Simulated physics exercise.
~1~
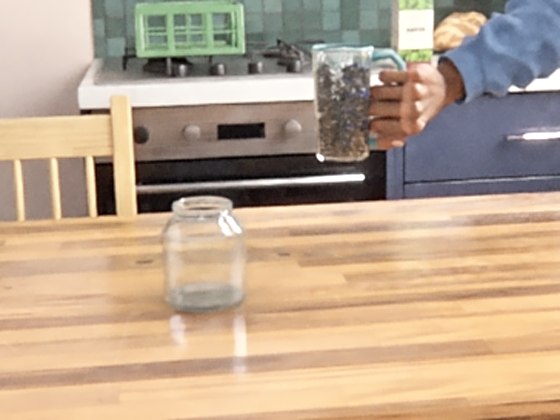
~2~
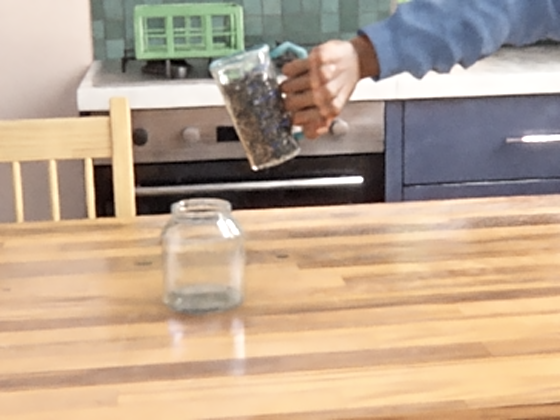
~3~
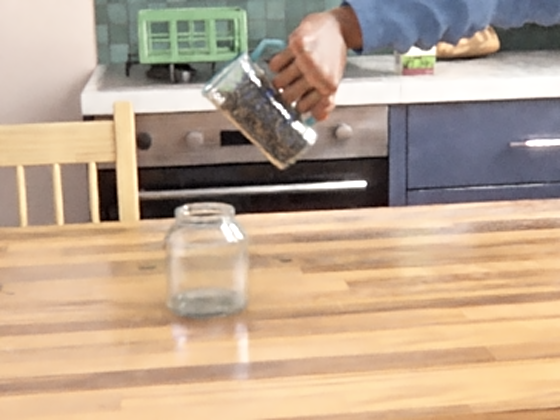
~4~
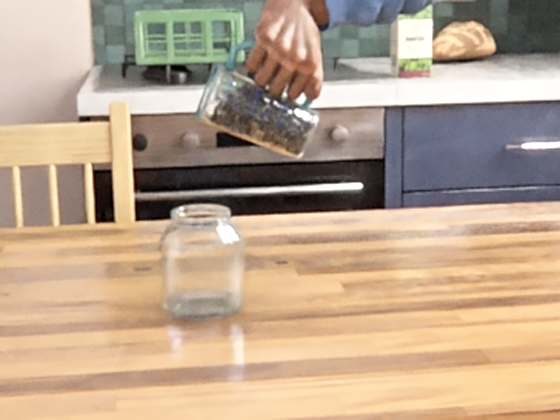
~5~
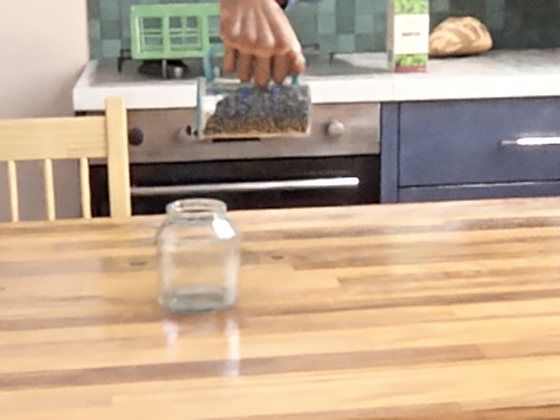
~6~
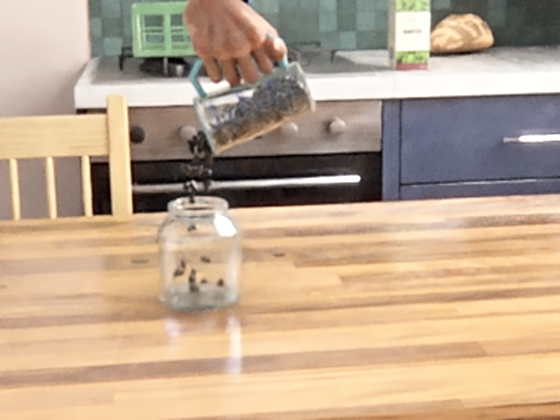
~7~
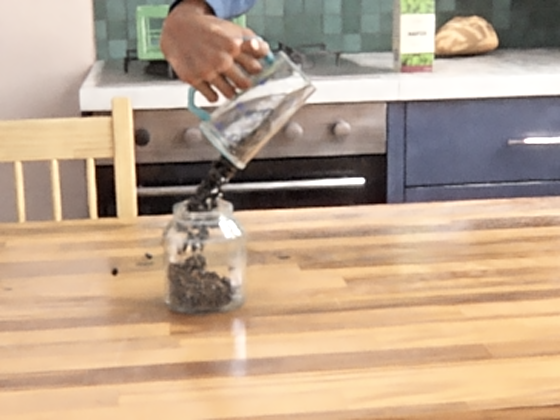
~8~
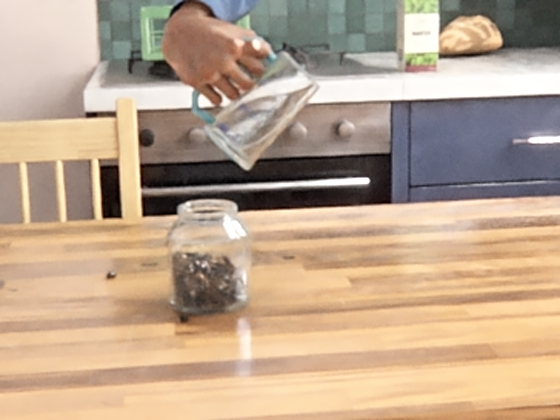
A hand in a blue sleeve holds a clear glass cup full of small black beans above a wooden table, seen from across the tabletop in a slightly swaying view of a kitchen. An open, empty glass jar stands left of centre, with a pale wooden chair, an oven, blue drawers and green tiles behind. The hand carries the cup leftward, tipping it onto its side over the jar. Beans begin trickling in, then pour faster as the cup tilts further. Finally the cup is empty, and the jar holds nearly all the beans, with a couple of dark specks on the table beside it.
